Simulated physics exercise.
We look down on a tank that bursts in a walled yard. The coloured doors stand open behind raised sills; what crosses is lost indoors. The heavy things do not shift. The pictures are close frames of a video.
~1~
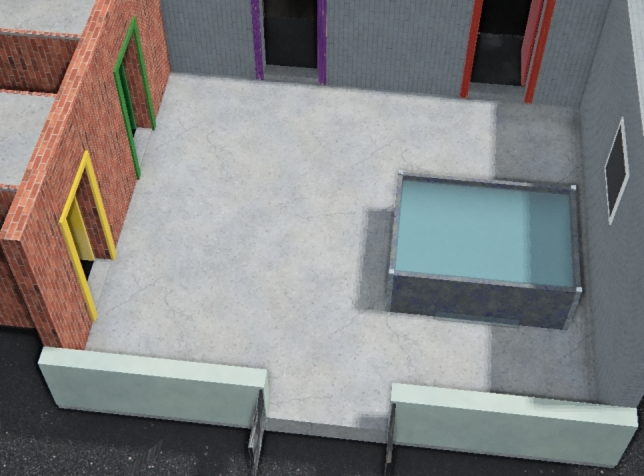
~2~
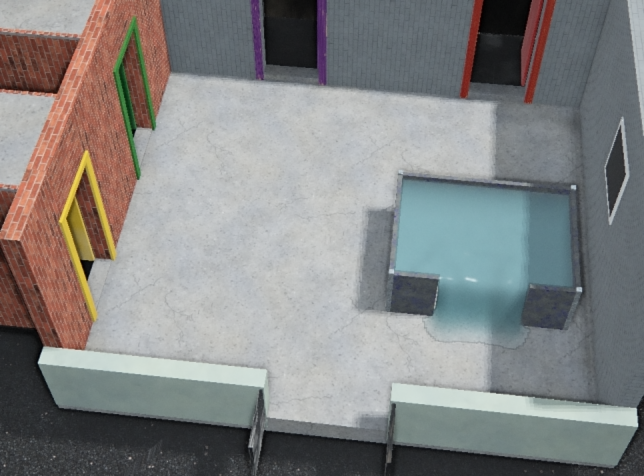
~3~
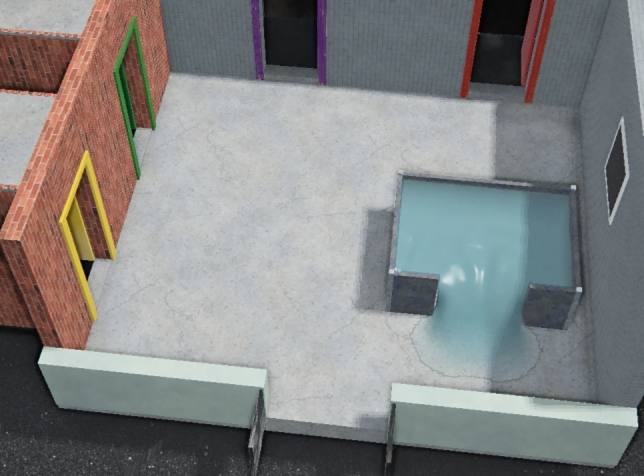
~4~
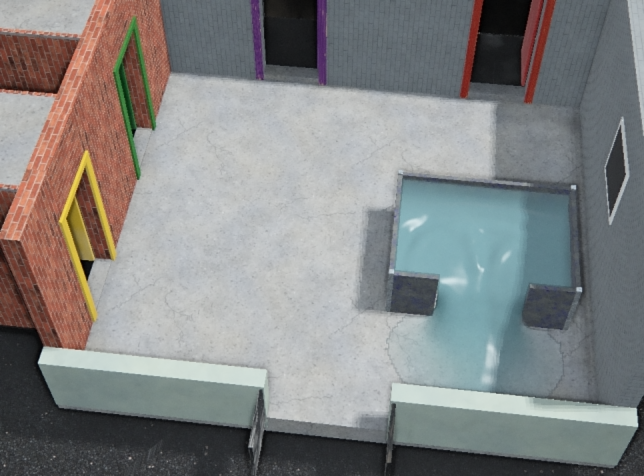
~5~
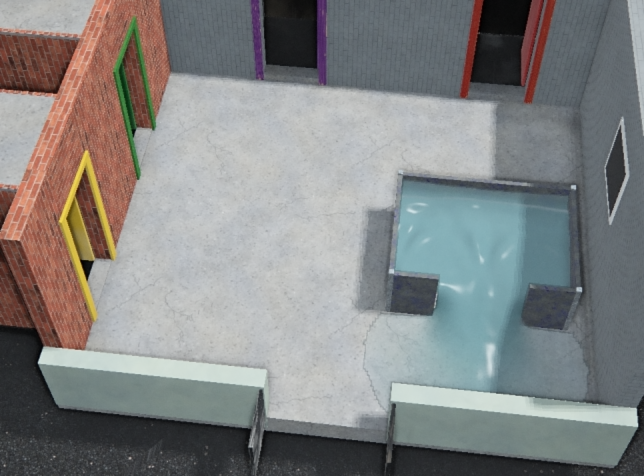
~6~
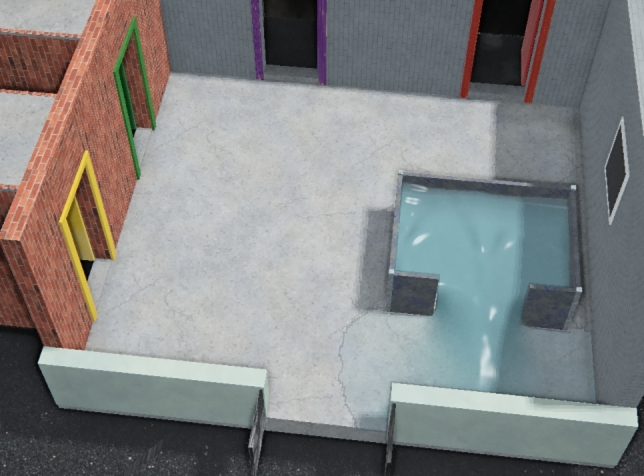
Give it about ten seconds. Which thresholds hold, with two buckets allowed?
One by one: The red door stays under that; the green door stays under that; the yellow door takes more than that; the purple door stays under that.
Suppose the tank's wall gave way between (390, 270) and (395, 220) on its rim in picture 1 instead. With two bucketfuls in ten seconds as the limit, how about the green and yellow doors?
Then: Green door lets more in; yellow door floods.
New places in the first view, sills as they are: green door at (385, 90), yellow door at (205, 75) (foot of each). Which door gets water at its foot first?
That is the red door.
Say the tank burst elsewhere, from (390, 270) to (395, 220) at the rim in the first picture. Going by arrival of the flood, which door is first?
It is the one in yellow.
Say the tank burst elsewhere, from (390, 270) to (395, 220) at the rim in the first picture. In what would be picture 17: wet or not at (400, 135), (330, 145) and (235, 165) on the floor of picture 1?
One after the other: Not flooded, free of water, awash.
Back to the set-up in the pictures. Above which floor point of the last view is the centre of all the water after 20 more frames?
At about (445, 310).
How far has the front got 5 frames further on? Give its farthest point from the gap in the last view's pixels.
Roughly at (244, 397).
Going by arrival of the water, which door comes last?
That is the door marked purple.
A moment on, water covers 15 % of the floor; the red door not reached, the green door not reached, the yellow door not reached, the purple door not reached.
Next, water covers 30 % of the floor; the red door not reached, the green door not reached, the yellow door not reached, the purple door not reached.
Then, water covers 55 % of the floor; the red door wet at the sill, nothing in, the green door not reached, the yellow door under two buckets in, the purple door not reached.
Later, water covers 85 % of the floor; the red door under two buckets in, the green door wet at the sill, nothing in, the yellow door far over two buckets in, the purple door wet at the sill, nothing in.
In the end, water covers 95 % of the floor; the red door under two buckets in, the green door wet at the sill, nothing in, the yellow door far over two buckets in, the purple door wet at the sill, nothing in.
